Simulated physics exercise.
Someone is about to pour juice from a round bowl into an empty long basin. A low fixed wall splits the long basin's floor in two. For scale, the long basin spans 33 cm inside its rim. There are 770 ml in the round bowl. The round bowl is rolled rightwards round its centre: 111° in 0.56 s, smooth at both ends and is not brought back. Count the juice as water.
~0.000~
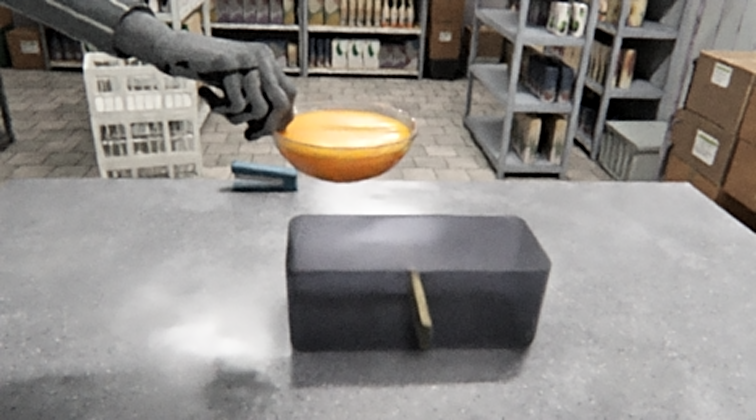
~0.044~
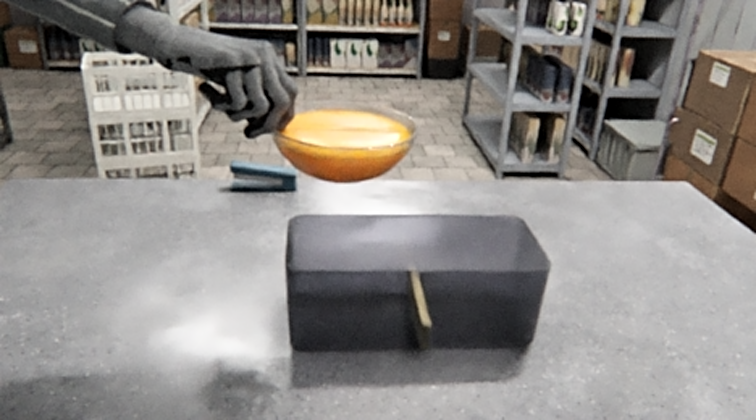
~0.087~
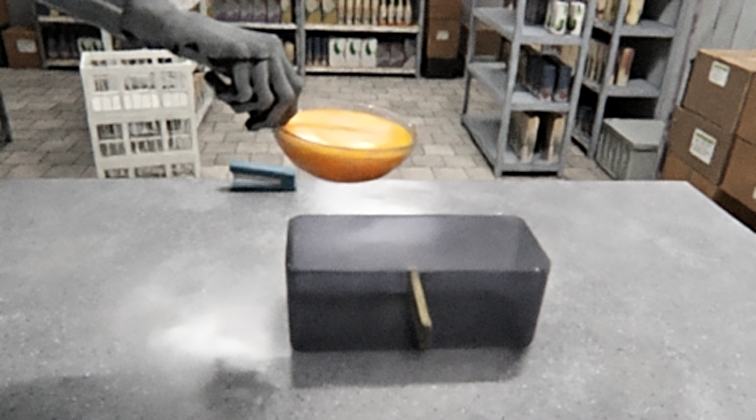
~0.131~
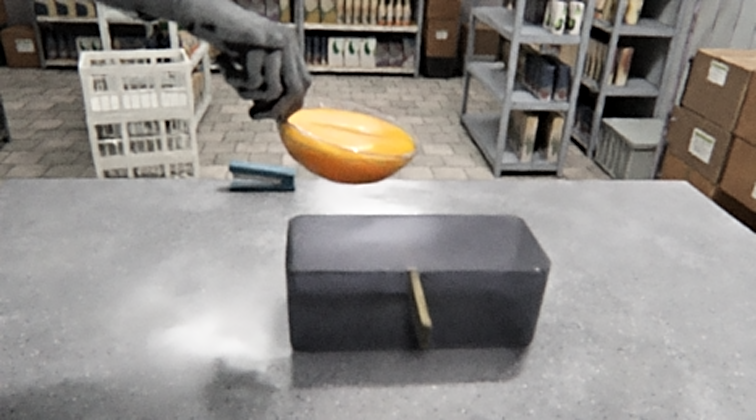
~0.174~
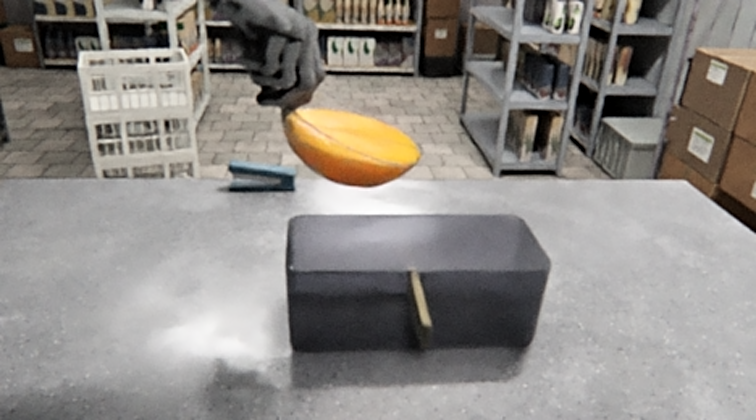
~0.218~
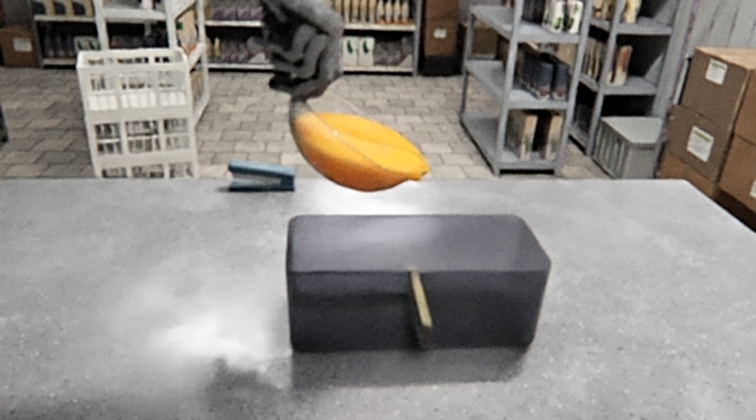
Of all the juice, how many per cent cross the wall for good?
The far part has some 55 per cent.
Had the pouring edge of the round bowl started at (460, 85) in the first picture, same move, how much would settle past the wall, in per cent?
In that case some 65 per cent.
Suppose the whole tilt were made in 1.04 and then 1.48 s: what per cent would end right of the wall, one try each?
In turn about 70 and 75 per cent.
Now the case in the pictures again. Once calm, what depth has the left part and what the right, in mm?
Left about 14 mm, right about 22 mm.
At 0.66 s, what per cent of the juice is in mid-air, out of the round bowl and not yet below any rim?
Near 20 in a hundred.
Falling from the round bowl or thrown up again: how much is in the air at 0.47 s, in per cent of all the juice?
About 14 per cent.
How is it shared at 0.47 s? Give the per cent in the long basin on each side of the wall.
Left about 22, right about 64.
After 0.47 s the tilt is 104° and 0 per cent is still to pour, 22 is left of the wall and 64 right of it.
After 0.66 s the tilt is 111° and 0 per cent is still to pour, 28 is left of the wall and 51 right of it.
After 0.85 s the tilt is 111° and 0 per cent is still to pour, 32 is left of the wall and 61 right of it.
After 1.06 s the tilt is 111° and 0 per cent is still to pour, 39 is left of the wall and 55 right of it.
In the end 39 per cent lies left of the wall, 55 right of it and 6 outside.
